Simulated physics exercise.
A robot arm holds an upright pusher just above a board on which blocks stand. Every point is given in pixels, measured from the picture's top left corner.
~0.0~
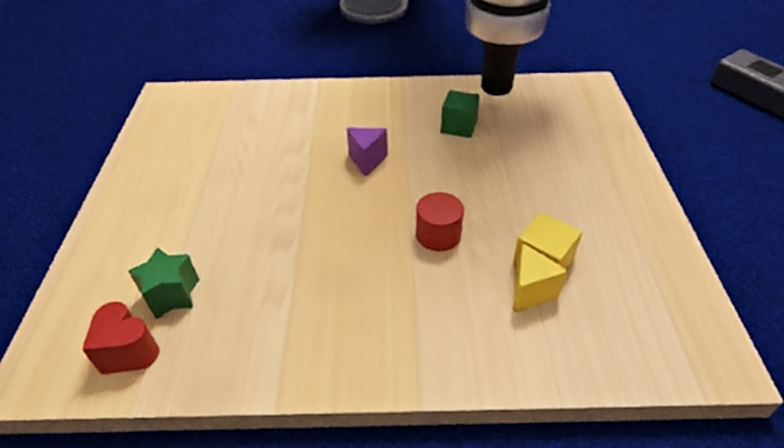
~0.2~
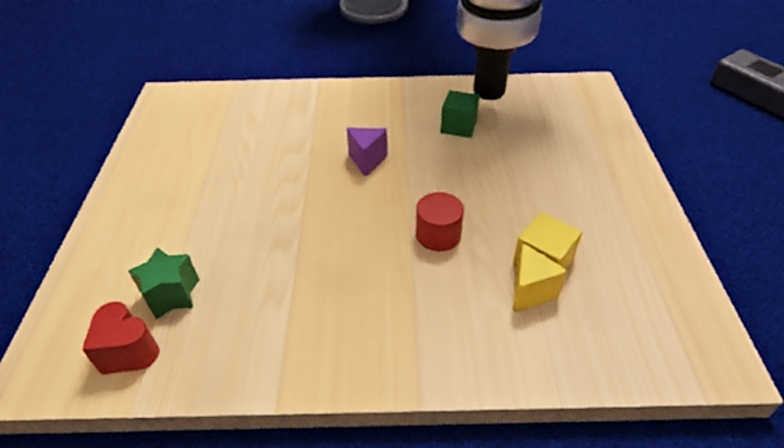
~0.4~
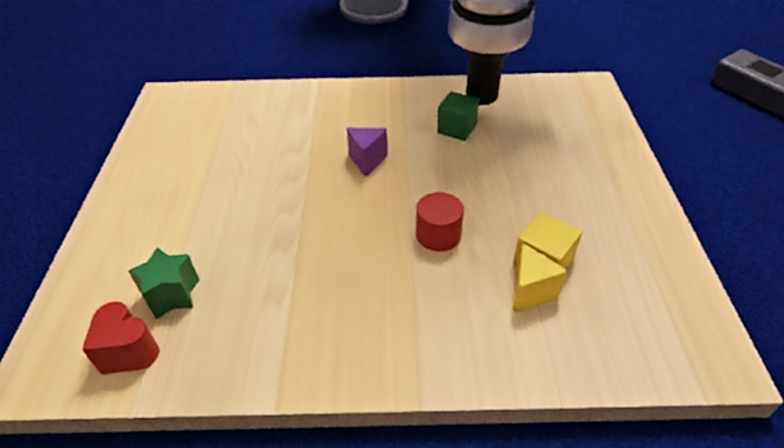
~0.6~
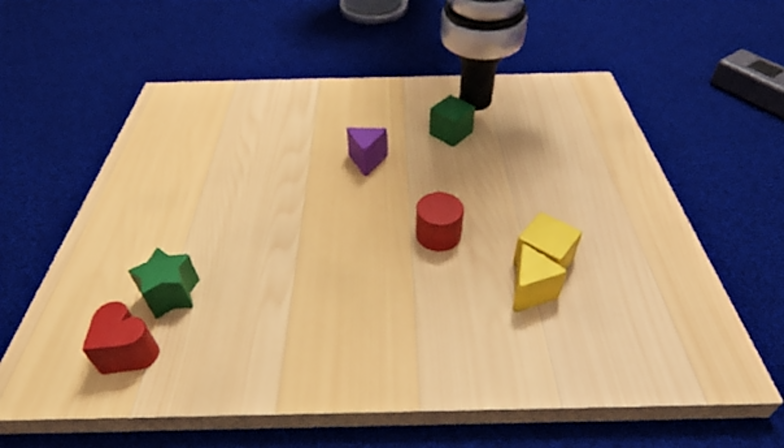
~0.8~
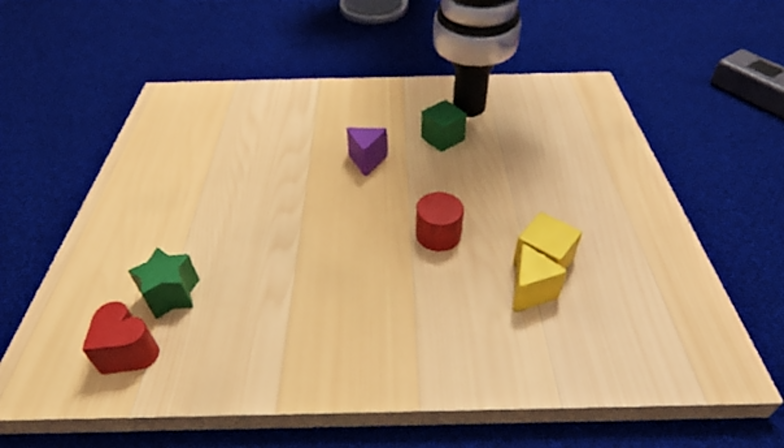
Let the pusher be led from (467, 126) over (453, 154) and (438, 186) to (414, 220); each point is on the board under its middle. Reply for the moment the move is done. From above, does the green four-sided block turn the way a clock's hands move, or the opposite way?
Spins clockwise.
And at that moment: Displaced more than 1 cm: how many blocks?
My forecast: 2.
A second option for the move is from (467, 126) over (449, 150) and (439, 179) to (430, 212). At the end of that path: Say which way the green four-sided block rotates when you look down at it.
Short answer: Clockwise.
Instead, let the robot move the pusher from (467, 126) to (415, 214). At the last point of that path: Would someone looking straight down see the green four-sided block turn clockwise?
I expect so.
On the path given first. One third of the way, pusher at (455, 137); green four-sided block at (421, 125), turned 45° clockwise.
Two thirds of the way, pusher at (438, 168); green four-sided block at (418, 126), turned 55° clockwise.
At the end, pusher at (415, 202); purple three-sided block unmoved; red cylinder at (441, 219); green four-sided block at (418, 126), turned 55° clockwise.
